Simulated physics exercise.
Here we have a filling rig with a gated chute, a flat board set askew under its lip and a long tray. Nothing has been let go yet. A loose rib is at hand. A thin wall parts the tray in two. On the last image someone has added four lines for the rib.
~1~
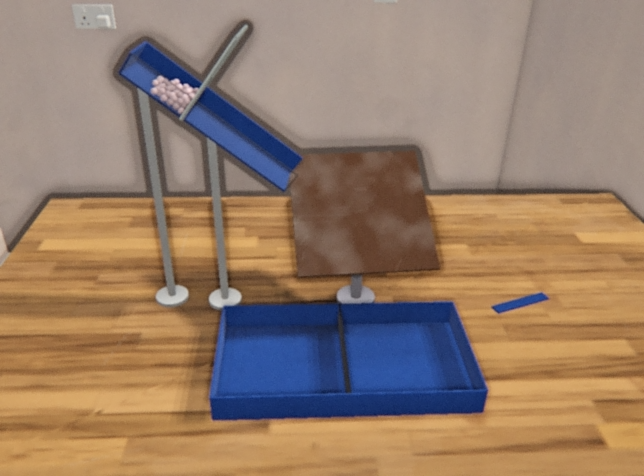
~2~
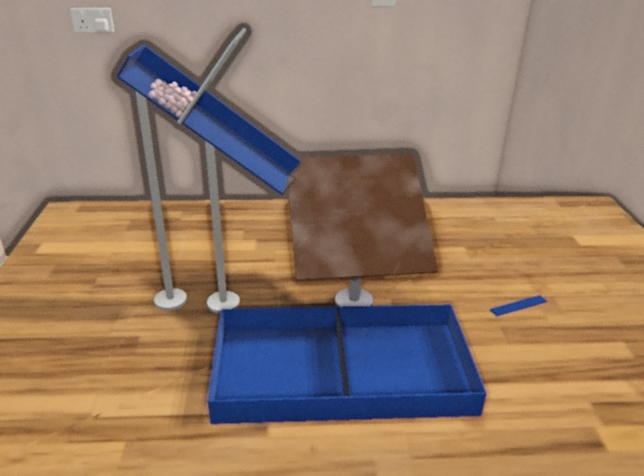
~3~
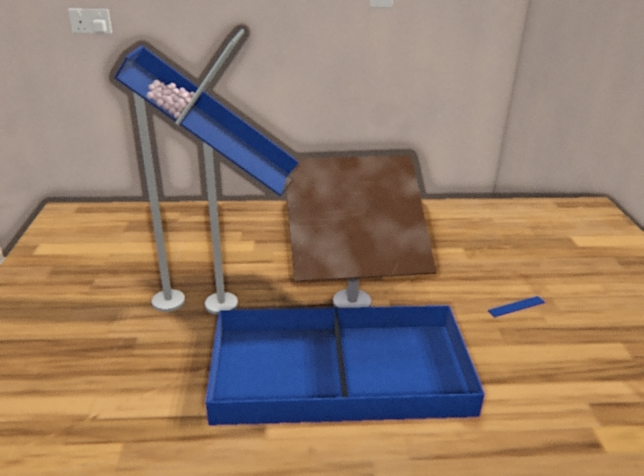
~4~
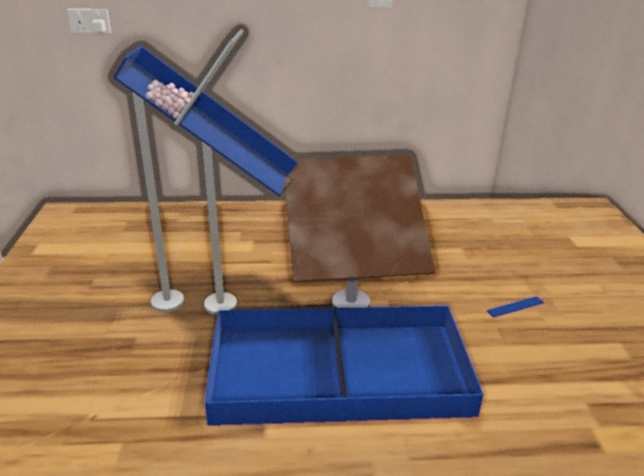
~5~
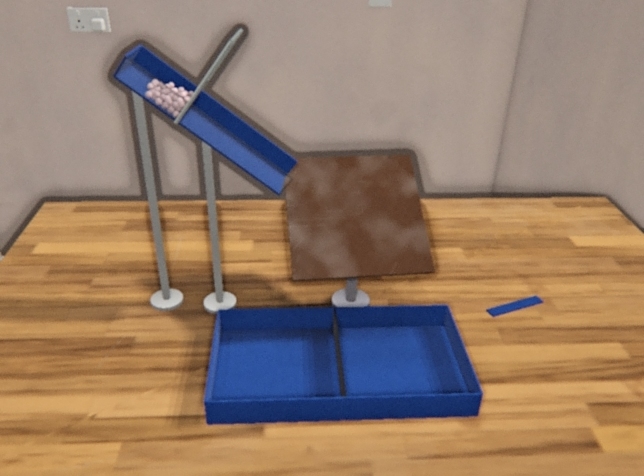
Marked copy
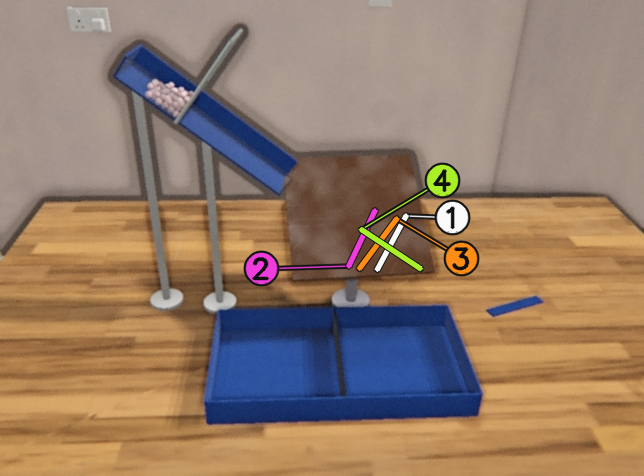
To begin with, small pale pink pieces sit behind a grey bar across a sloping blue chute, above a tilted brown board and a divided blue tray on a wooden table. The view shifts very slightly, while the pieces, chute, board and tray stay still relative to one another.
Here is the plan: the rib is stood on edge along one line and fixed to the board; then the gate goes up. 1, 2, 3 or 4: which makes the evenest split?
It is 3.
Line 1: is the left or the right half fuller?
More lands on the right.
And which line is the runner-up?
That is line 2.
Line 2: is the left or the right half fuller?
More lands on the left.
On the marked copy, line 1 from (406, 215) to (377, 269); line 2 from (374, 210) to (348, 266); line 3 from (396, 218) to (359, 268); line 4 from (361, 229) to (420, 268).
For line 1, of what is caught, about a tenth in the left half, almost all in the right.
For line 2, of what is caught, the larger part in the left half, roughly a quarter in the right.
For line 3, of what is caught, roughly half in the left half, roughly half in the right.
For line 4, of what is caught, not one piece in the left half, every piece in the right.
